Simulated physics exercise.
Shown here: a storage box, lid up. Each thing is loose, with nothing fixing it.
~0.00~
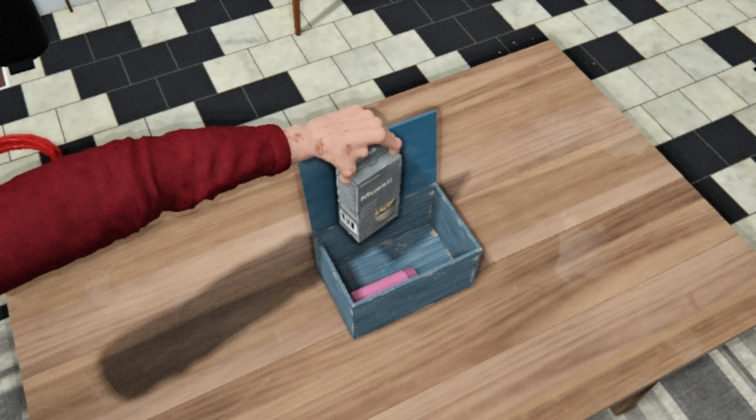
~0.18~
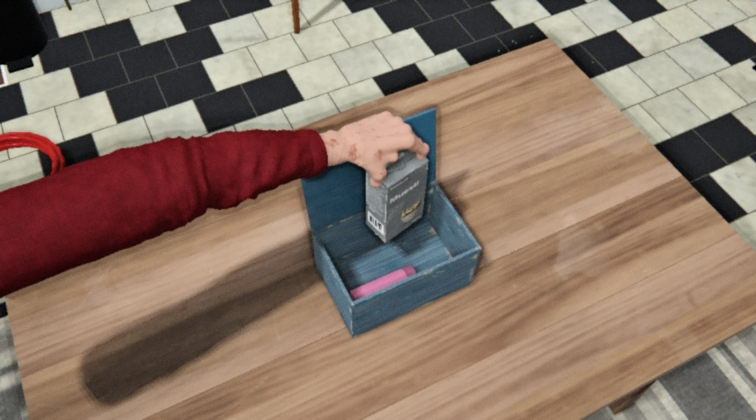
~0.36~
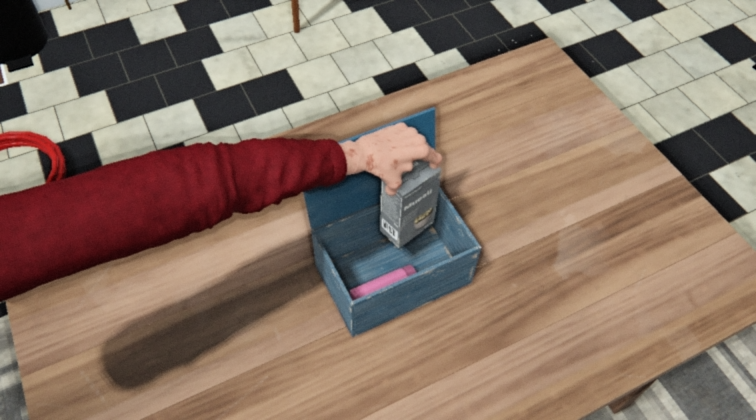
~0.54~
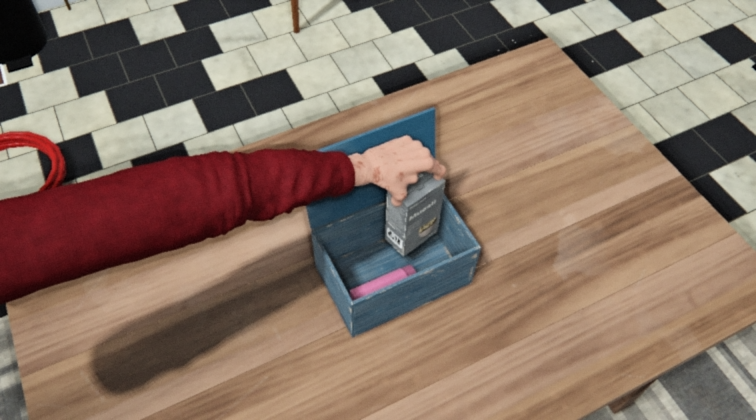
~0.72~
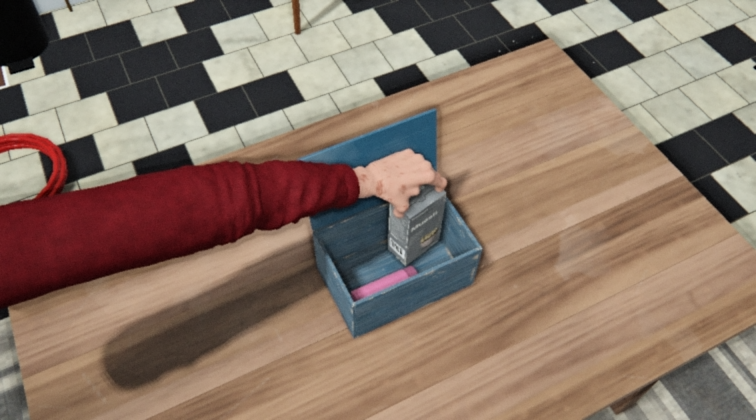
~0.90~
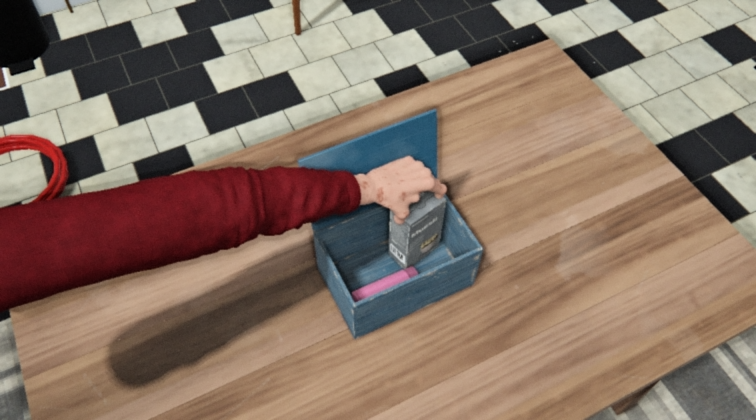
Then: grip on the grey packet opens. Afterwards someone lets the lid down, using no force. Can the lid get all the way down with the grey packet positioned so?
No - I predict the lid will sit proud.
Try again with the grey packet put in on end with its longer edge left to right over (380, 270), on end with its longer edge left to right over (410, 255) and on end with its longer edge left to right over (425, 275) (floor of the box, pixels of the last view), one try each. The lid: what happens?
So, first it won't go down, then it won't go down, and finally it won't go down.
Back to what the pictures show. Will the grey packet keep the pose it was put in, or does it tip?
The grey packet ends up leaning.
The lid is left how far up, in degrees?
About 18°.
After 2.10 s, lid starting down.
After 2.60 s, lid 53° above the rim; grey packet turned 7° from how it was put near (420, 231).
After 2.90 s, lid 29° above the rim; grey packet turned 25° from how it was put near (429, 239).
In the end (4.1 s), lid 19° above the rim; toppled in the box, grey packet; pink shaker unmoved. At the end, from the last picture's camera, grey packet near (432, 243).
